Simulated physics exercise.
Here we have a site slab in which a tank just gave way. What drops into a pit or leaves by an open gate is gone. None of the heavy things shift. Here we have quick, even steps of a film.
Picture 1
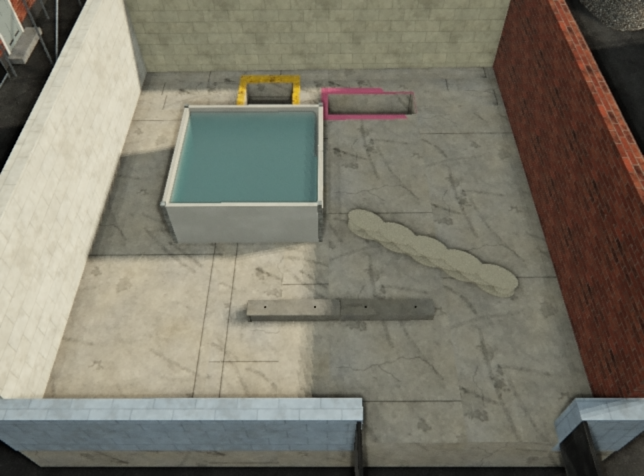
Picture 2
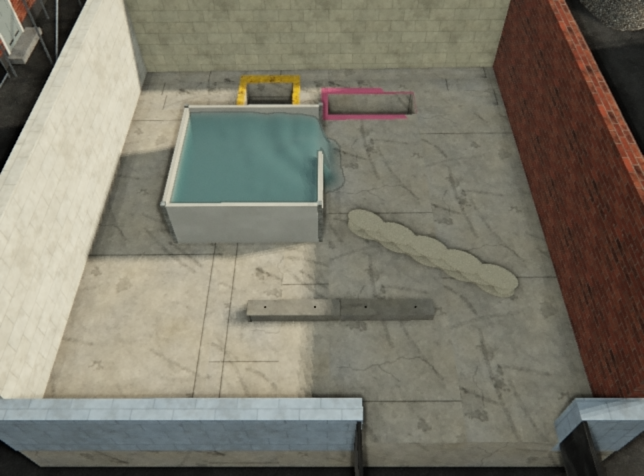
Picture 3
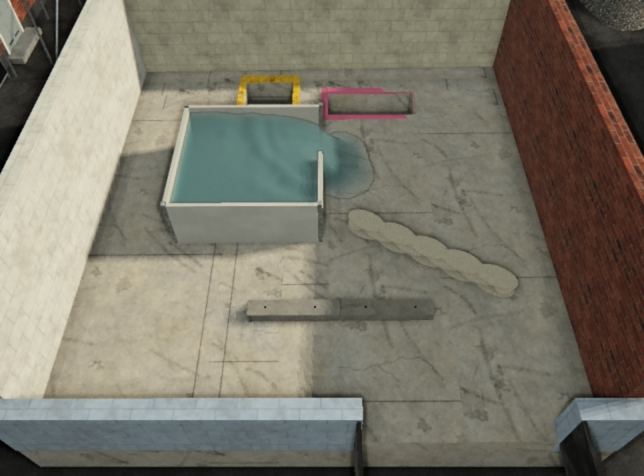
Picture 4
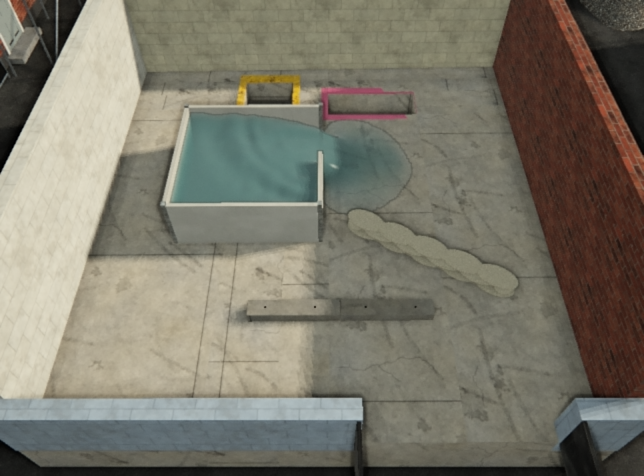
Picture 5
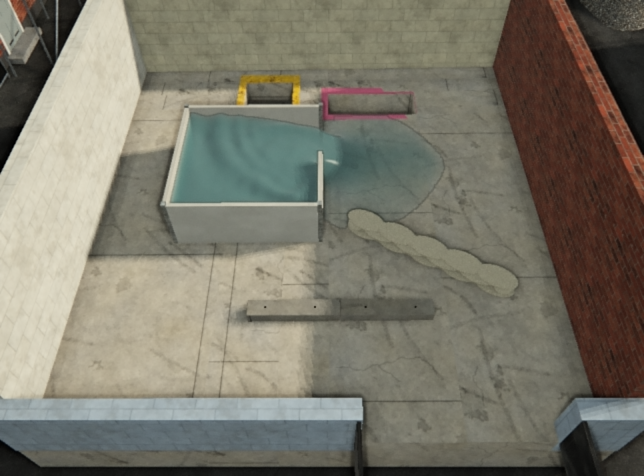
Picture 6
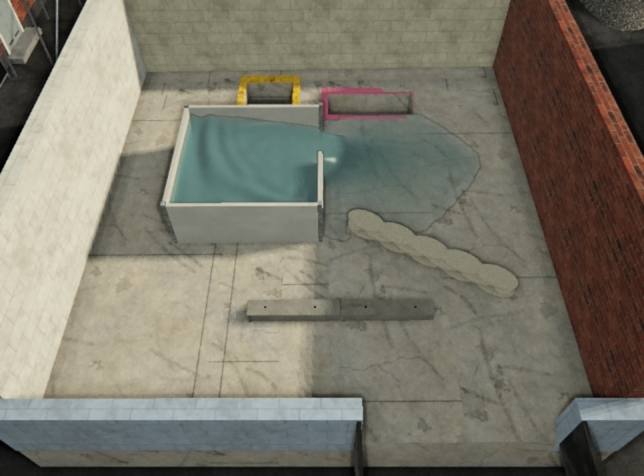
A square open tank of blue-green water sat still on a walled concrete slab, then its right side gave way and water poured out, spreading rightward across the floor in a widening puddle.
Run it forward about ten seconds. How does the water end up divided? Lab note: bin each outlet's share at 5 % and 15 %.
Bins - gate: 5 to 15 %; yellow pit: Under 5 %; pink pit: Over 15 %.
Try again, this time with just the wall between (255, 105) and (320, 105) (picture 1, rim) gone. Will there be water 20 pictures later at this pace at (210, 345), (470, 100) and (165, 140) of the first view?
First point spared, second point swamped, third point spared.
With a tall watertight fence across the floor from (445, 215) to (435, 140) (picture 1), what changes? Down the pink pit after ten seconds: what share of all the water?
Roughly 35 per cent ends up in the pink pit.
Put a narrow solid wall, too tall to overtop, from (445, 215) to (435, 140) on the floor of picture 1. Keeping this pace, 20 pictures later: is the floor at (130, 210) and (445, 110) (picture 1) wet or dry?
Result, in the order given: Unsoaked / swamped.
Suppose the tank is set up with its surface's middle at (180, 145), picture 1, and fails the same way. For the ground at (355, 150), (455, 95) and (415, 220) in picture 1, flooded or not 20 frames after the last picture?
In sequence: Inundated, next inundated, then inundated.
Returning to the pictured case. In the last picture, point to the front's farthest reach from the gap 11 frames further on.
Somewhere about (573, 351).
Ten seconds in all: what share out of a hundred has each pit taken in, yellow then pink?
Estimates: 4 % and 28 %.
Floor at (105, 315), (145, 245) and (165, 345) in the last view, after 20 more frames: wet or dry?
Spared, spared, spared.
A moment on, water covers 25 % of the floor; the gate 0 %, the yellow pit 0 %, the pink pit 2 %.
Next, water covers 30 % of the floor; the gate 0 %, the yellow pit 0 %, the pink pit 6 %.
Then, water covers 40 % of the floor; the gate 1 %, the yellow pit 0 %, the pink pit 10 %.
Later, water covers 45 % of the floor; the gate 7 %, the yellow pit 2 %, the pink pit 17 %.
In the end, water covers 65 % of the floor; the gate 13 %, the yellow pit 3 %, the pink pit 27 %.
